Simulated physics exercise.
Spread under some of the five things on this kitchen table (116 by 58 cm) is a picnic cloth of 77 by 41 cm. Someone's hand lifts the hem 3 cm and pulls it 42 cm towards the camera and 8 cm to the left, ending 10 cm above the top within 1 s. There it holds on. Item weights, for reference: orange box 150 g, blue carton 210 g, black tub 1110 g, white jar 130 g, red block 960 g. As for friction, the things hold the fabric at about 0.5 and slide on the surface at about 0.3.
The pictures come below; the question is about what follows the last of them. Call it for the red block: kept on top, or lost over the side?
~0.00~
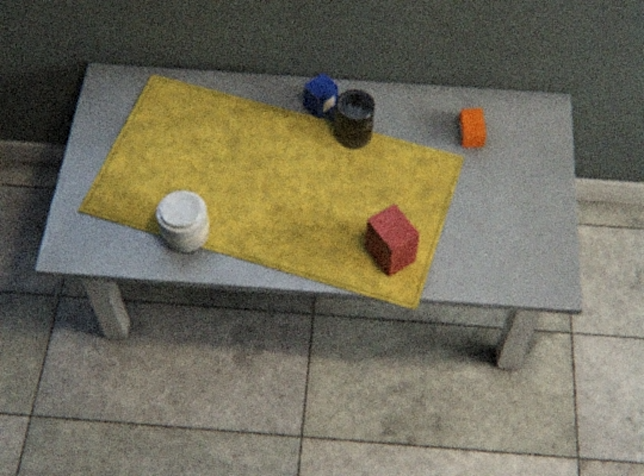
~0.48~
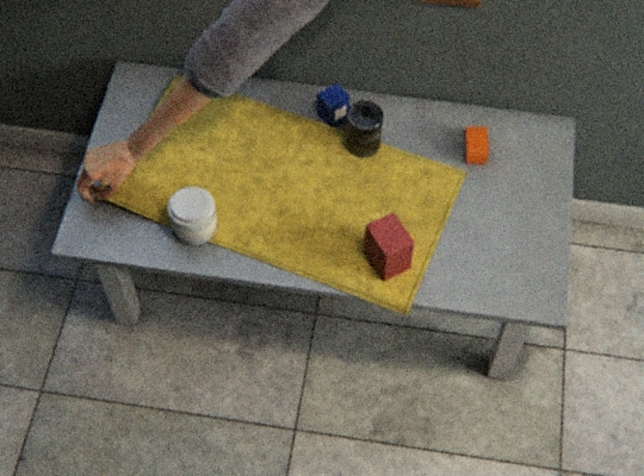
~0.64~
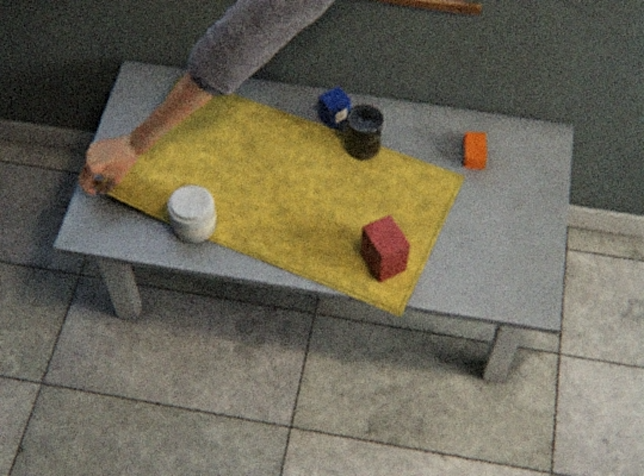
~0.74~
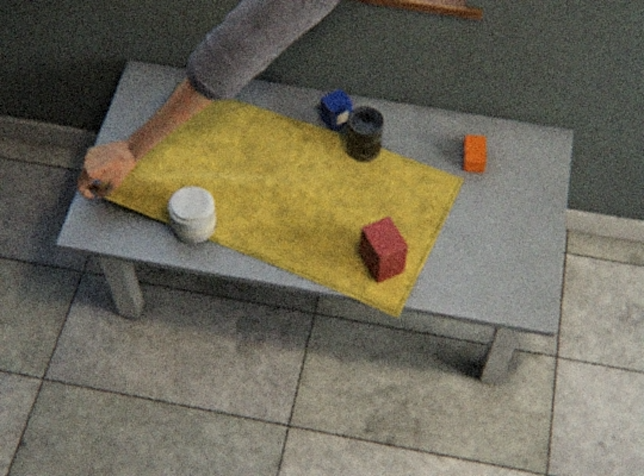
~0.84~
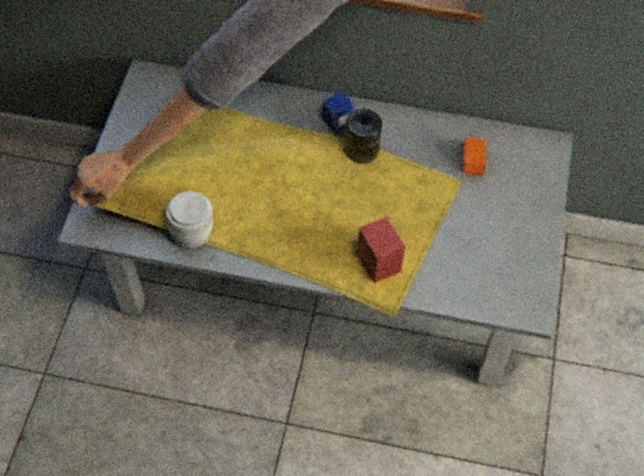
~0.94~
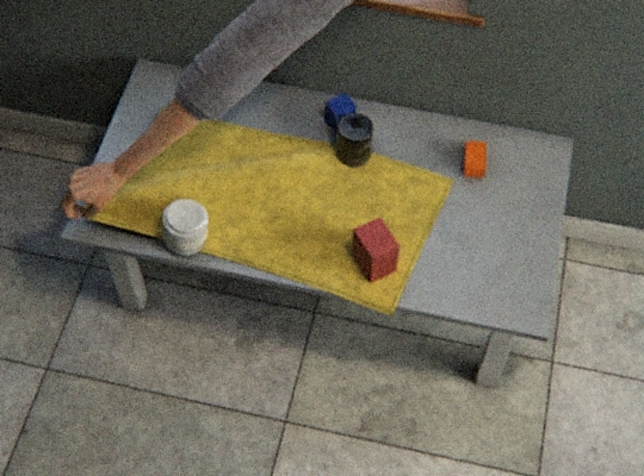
Kept on top.
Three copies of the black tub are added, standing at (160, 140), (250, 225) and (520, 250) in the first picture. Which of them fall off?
Going through the three spots as listed: Ends up off the top, ends up off the top and holds its spot.
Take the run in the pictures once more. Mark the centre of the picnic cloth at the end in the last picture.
(176, 243) or thereabouts.
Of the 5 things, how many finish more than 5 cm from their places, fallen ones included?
I count 3.
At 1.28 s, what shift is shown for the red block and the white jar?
Red block 10 cm, white jar 25 cm.
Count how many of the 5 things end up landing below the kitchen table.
That gives 1.
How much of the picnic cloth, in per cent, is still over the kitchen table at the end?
Some 50 in a hundred.
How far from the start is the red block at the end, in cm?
For the red block, it's 20 cm.
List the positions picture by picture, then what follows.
In the first picture, shows, red block (394, 226); picnic cloth corners (79, 211) (152, 74) (464, 157) (416, 310).
In the second picture, shows, picnic cloth corners (176, 75) (467, 172); grip (95, 196).
In the third picture, shows, picnic cloth corners (181, 76) (465, 177); grip (97, 190).
In the fourth picture, shows, white jar (190, 202); picnic cloth corners (181, 82) (464, 180); grip (95, 194).
In the fifth picture, shows, white jar (188, 207); black tub (364, 123); picnic cloth corners (176, 94) (462, 181); grip (88, 202).
In the sixth picture, shows, red block (377, 237); picnic cloth corners (164, 107) (392, 316); grip (80, 214).
After 1.1 s, 90 % of the picnic cloth is still over the top; red block 5 cm off its start, white jar 14 cm off its start, black tub 13 cm off its start.
After 1.3 s, 70 % of the picnic cloth is still over the top; red block 12 cm off its start, white jar 26 cm off its start, black tub 24 cm off its start.
After 1.5 s, 55 % of the picnic cloth is still over the top; red block 15 cm off its start at (315, 247), white jar over the edge, black tub 32 cm off its start at (240, 149).
After 1.6 s, 50 % of the picnic cloth is still over the top; red block 18 cm off its start, white jar over the edge, black tub 36 cm off its start.
After 3.2 s, 50 % of the picnic cloth is still over the top; red block 18 cm off its start at (303, 249), white jar over the edge, black tub 36 cm off its start at (221, 158).
